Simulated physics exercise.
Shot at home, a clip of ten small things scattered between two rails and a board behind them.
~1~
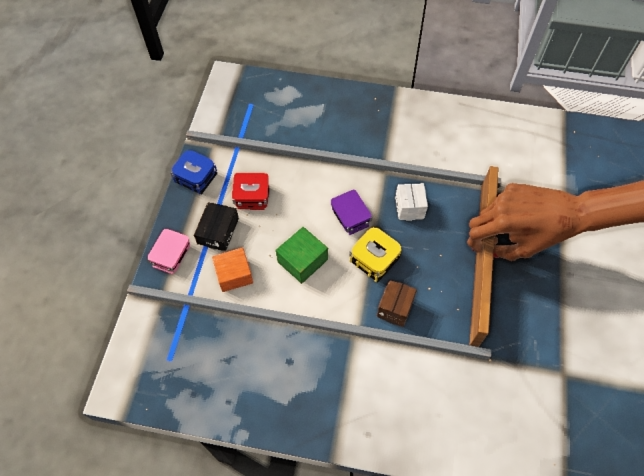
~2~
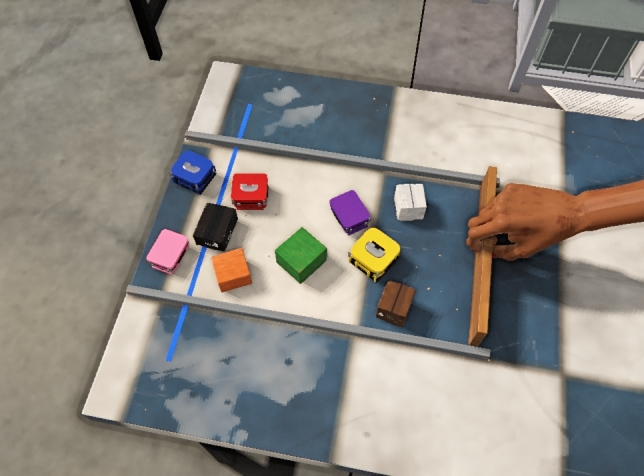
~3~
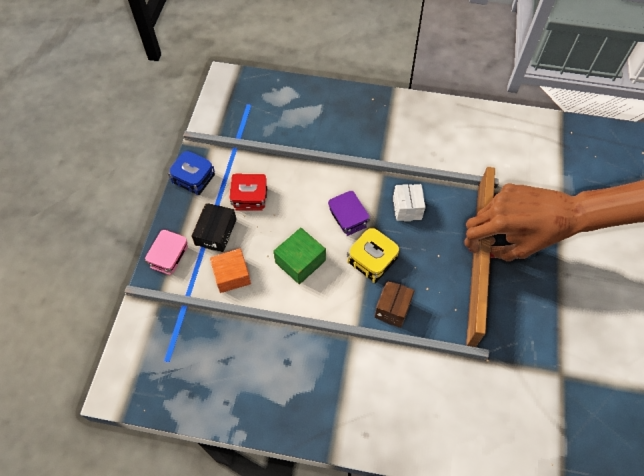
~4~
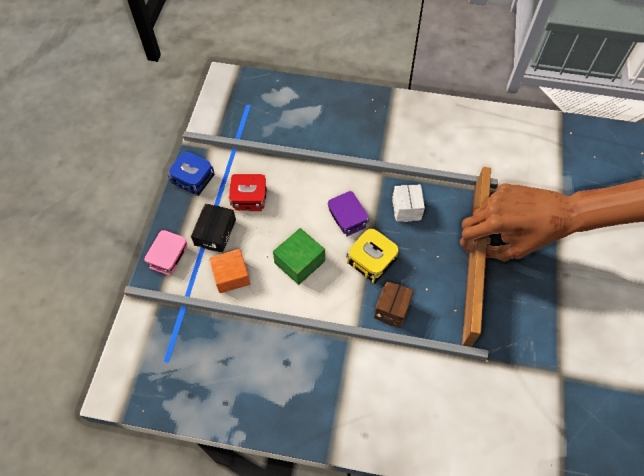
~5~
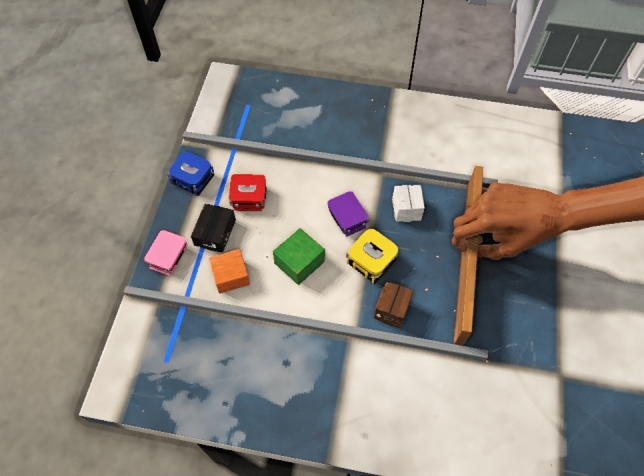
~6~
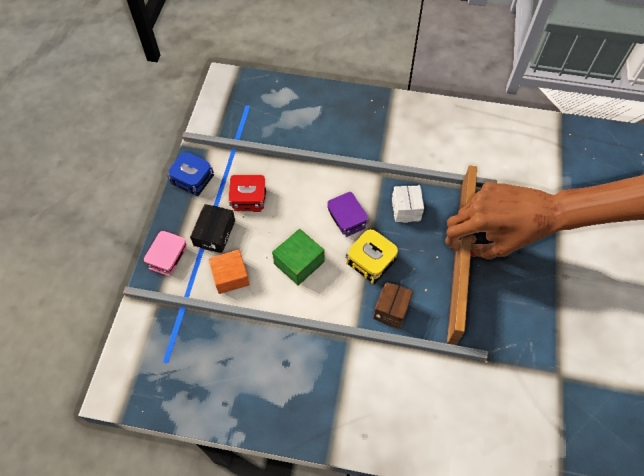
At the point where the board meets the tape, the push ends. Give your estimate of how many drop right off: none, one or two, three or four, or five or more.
Three or four spill over.
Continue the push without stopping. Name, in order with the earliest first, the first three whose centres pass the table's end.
They are the pink case, then the black box, then the blue case.
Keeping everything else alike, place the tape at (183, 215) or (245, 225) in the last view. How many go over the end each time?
In that order 6 and 0.
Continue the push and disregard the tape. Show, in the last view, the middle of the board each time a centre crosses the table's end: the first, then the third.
At (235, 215) for the first, at (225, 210) for the third.
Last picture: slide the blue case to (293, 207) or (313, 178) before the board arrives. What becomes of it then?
Results in order - still up; still up.
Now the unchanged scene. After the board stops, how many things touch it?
4.
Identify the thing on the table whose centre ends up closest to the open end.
That's the green block.
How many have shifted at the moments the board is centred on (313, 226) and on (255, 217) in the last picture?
In order, the tallies are 6 and 10.
Soon after, none off yet; blue case at rest near (191, 174); pink case at rest near (167, 254); black box at rest near (213, 228).
Then, none off yet; blue case moved a little near (182, 168); pink case moved a little near (149, 253); black box moved about its own width near (164, 213).
At rest, the number that fall off is three or four; fallen, black box, pink case and blue case.
